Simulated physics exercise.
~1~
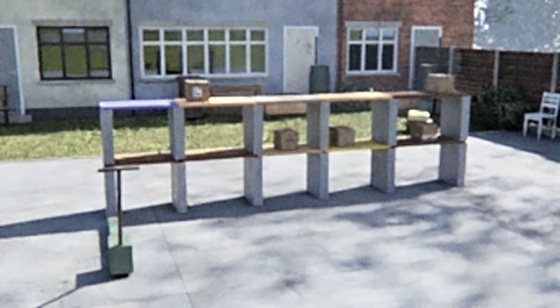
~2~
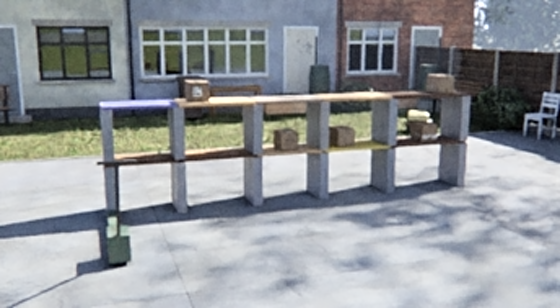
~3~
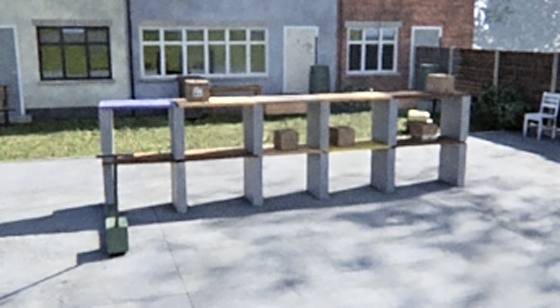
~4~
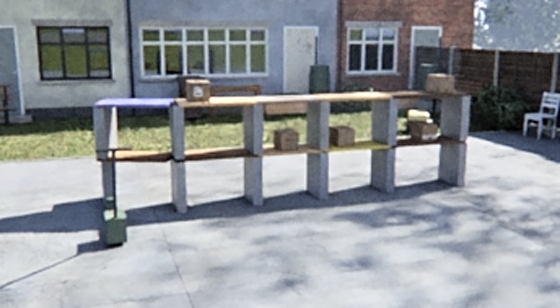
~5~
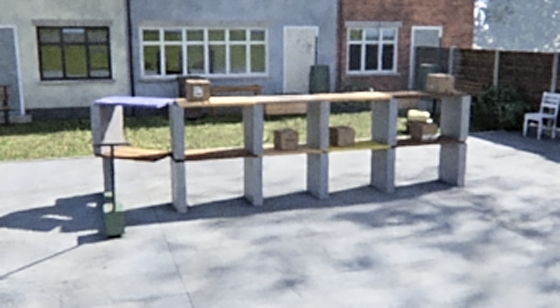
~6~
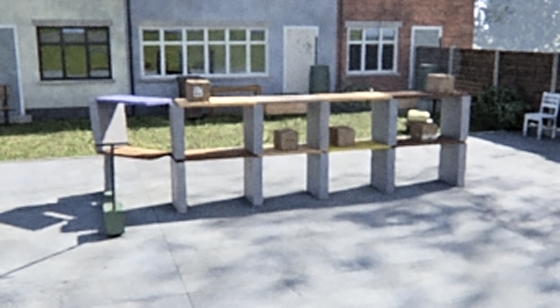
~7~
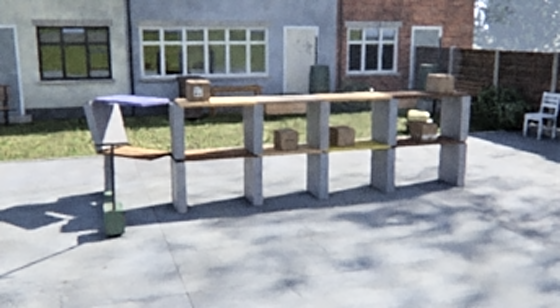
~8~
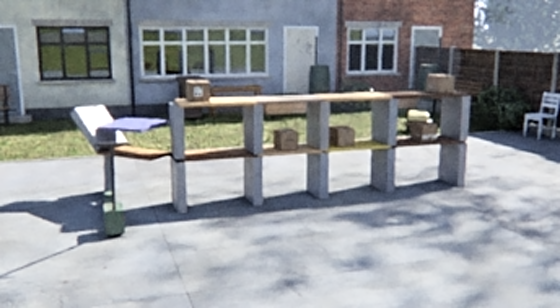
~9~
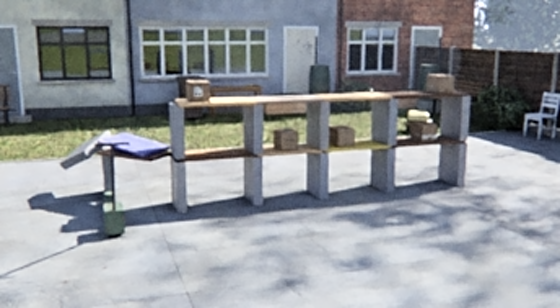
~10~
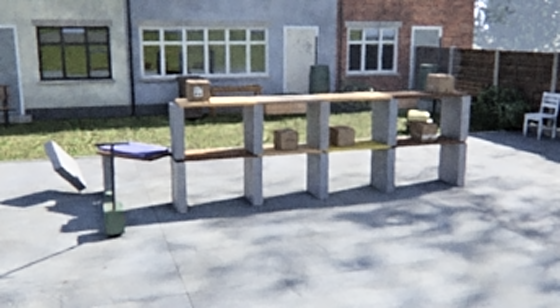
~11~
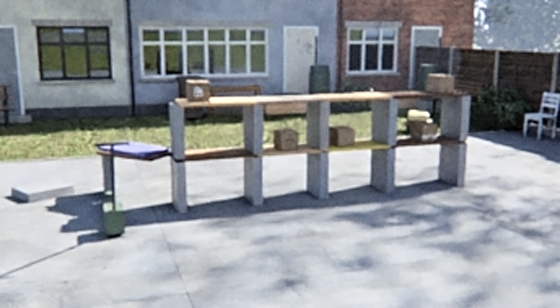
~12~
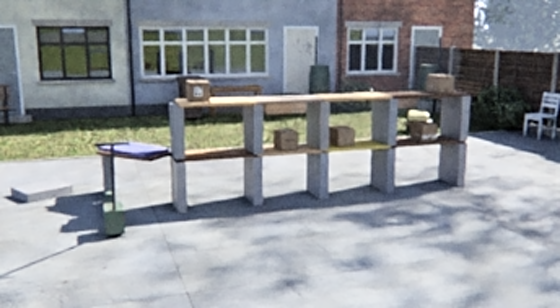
A long two-tier rack of grey uprights and wooden boards, holding a few cardboard boxes, stands on sunlit paving before a row of houses, seen from a fixed view across the yard. A blue board caps its left end, and a yellow one lies in the lower tier. A small green jack slides in to the base of the leftmost upright and stops. The upper grey block at that end shifts, leans and topples off to the left, and the blue board drops to the lower level. The block ends flat on the ground while the rest stays standing.
